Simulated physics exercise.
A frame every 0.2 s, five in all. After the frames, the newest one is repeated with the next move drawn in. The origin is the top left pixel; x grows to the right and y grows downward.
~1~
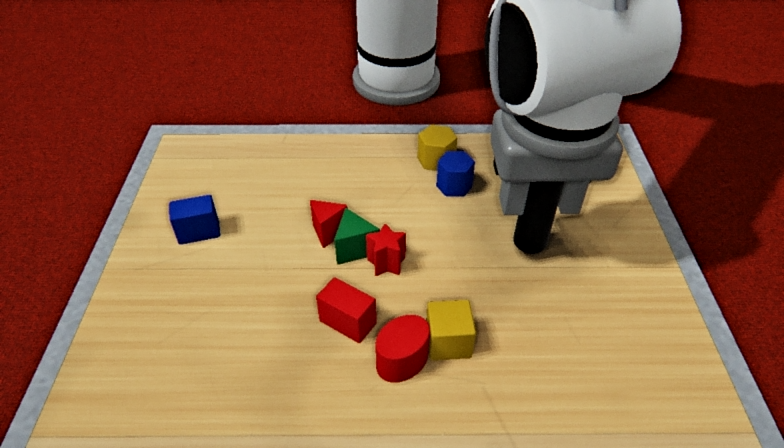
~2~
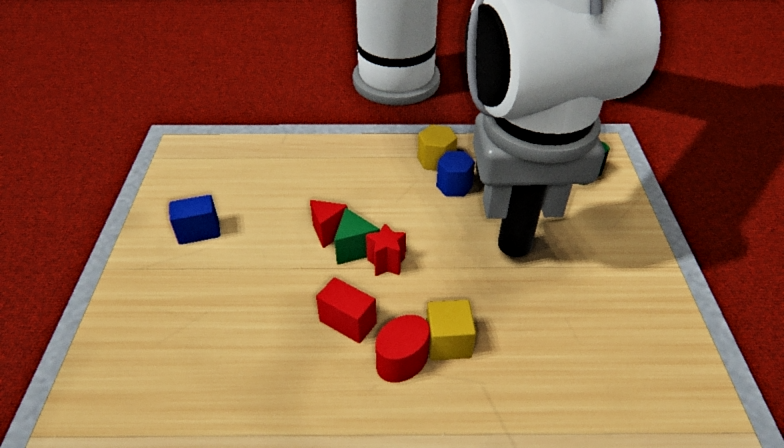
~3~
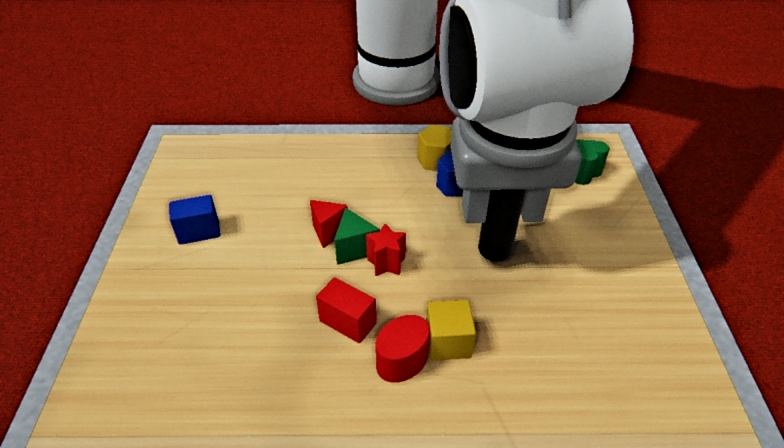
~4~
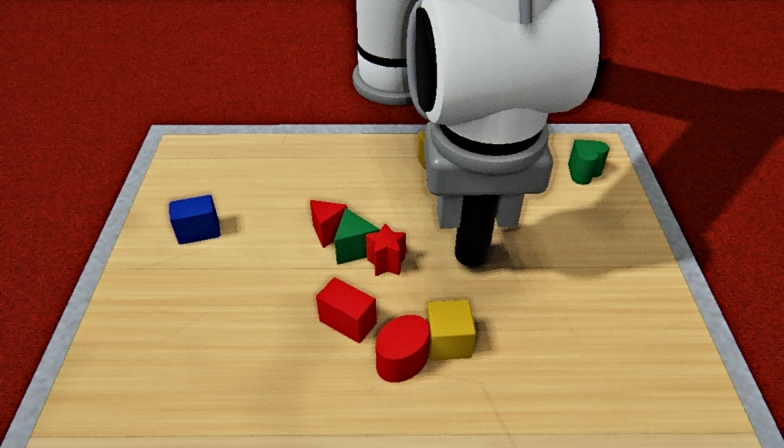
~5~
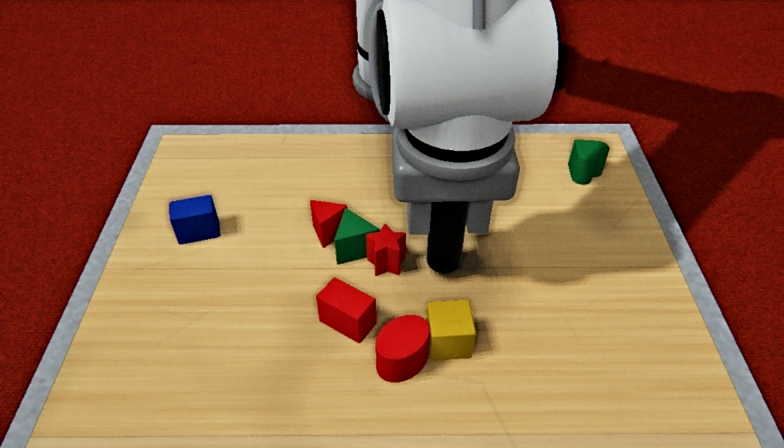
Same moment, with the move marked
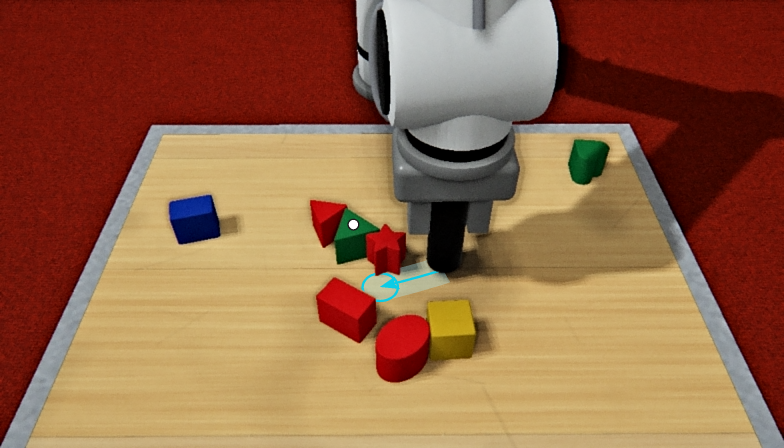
A robot arm moves its black rod left across the board, pushing none of the blocks.
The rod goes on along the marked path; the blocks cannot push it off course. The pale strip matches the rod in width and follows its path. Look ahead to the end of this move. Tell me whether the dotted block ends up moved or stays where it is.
It's moved.
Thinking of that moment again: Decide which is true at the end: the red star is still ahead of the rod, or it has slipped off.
Slipped off.
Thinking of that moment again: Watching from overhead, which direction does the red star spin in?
My prediction: CW.
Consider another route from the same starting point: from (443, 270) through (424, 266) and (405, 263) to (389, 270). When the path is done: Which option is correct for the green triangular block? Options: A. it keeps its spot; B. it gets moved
I choose B.
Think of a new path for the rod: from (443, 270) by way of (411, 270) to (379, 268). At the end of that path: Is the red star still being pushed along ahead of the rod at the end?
Short answer: Yes.
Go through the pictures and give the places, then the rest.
In the first picture, tip of the rod (530, 243), middles of tops, red triangular block (326, 209), red oblong block (346, 297), green triangular block (353, 225), red star (386, 238).
In the second picture, rod (514, 246), nothing pushed.
In the third picture, rod (495, 251), nothing pushed.
In the fourth picture, rod (471, 256), nothing pushed.
In the fifth picture, rod (444, 262), red triangular block (326, 209), red oblong block (346, 297), green triangular block (353, 225), red star (386, 238).
The line goes straight from (443, 270) to (380, 287); the dot is on the green triangular block.
On the path given first. Halfway along, rod (412, 271); red star (383, 238).
At the end, rod (380, 279); red triangular block (325, 206), turned 20° anticlockwise; red oblong block unmoved; green triangular block (348, 218); red star (366, 240), turned 50° clockwise.
